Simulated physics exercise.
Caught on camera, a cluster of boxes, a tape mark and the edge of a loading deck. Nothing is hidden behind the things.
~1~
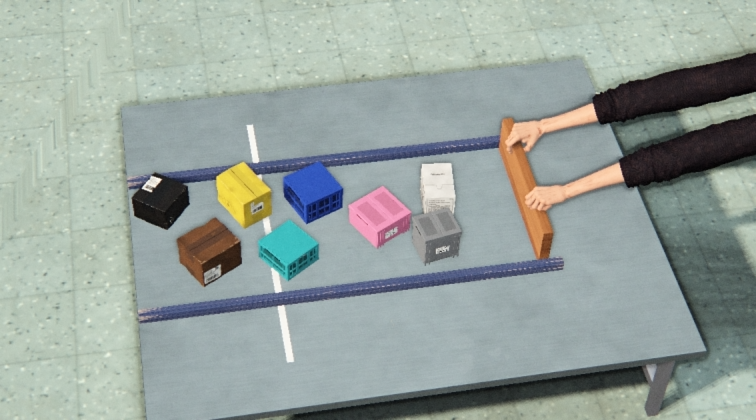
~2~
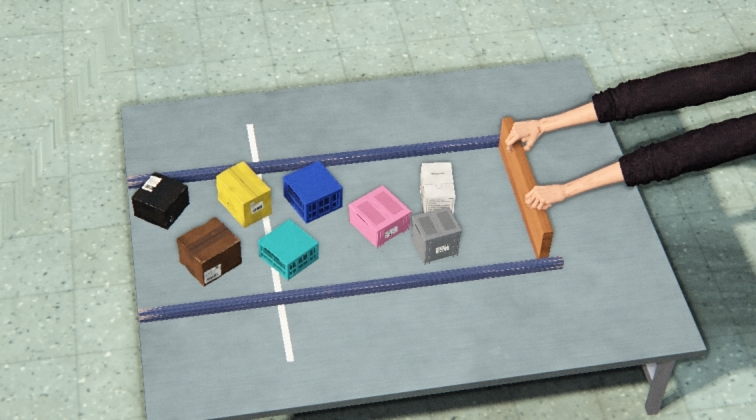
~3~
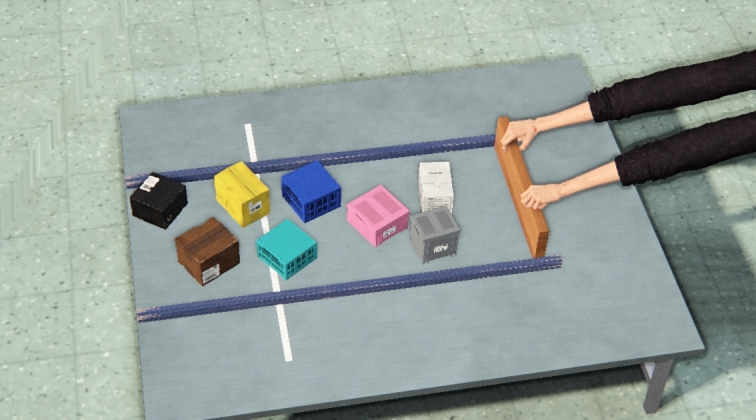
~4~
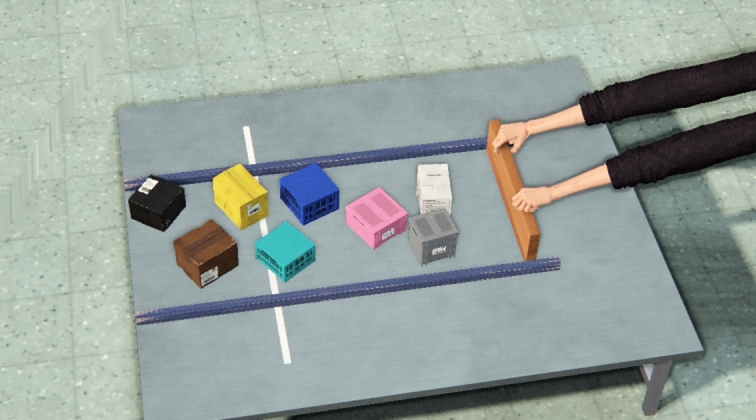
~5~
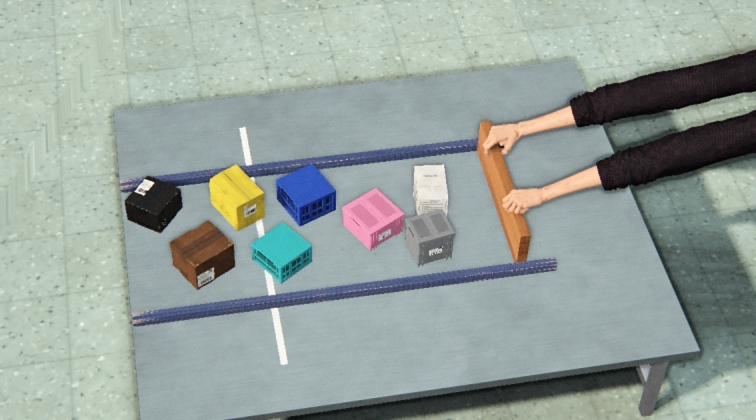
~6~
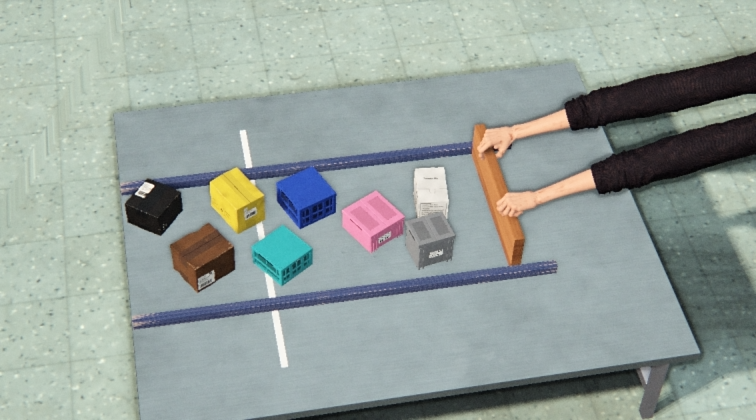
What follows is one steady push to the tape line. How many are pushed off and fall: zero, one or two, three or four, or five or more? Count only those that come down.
As it turns out, the number that fall off is zero.
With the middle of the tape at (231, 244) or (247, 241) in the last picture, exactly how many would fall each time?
In that order 2 and 2.
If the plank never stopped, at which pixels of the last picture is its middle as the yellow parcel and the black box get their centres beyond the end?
Its middle is around (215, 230) and around (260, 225).
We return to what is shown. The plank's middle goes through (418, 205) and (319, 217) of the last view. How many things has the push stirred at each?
By then 3, and 7.
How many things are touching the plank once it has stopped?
That makes 2.
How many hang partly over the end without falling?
2 of them.
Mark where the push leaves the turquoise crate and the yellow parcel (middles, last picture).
About (186, 283), and the other about (169, 198).
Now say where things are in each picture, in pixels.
In the first frame, black box (161, 201); brown parcel (210, 252); yellow parcel (244, 195); plank (525, 189); tape (268, 234).
In the second frame, brown parcel (210, 251); blue crate (313, 192).
In the third frame, yellow parcel (242, 195); grey tote (434, 235).
In the fourth frame, black box (158, 203); white box (434, 194).
In the fifth frame, brown parcel (203, 255); pink tote (373, 220).
In the sixth frame, black box (154, 207); brown parcel (203, 258); yellow parcel (237, 201); plank (497, 195); tape (262, 240).
Soon after, none off yet; black box at rest near (154, 207); brown parcel at rest near (203, 258); yellow parcel at rest near (237, 201).
After that, none off yet; black box at rest near (154, 207); brown parcel displaced about its own width near (170, 265); yellow parcel displaced a little near (210, 198).
In the end, the number that fall off is zero.
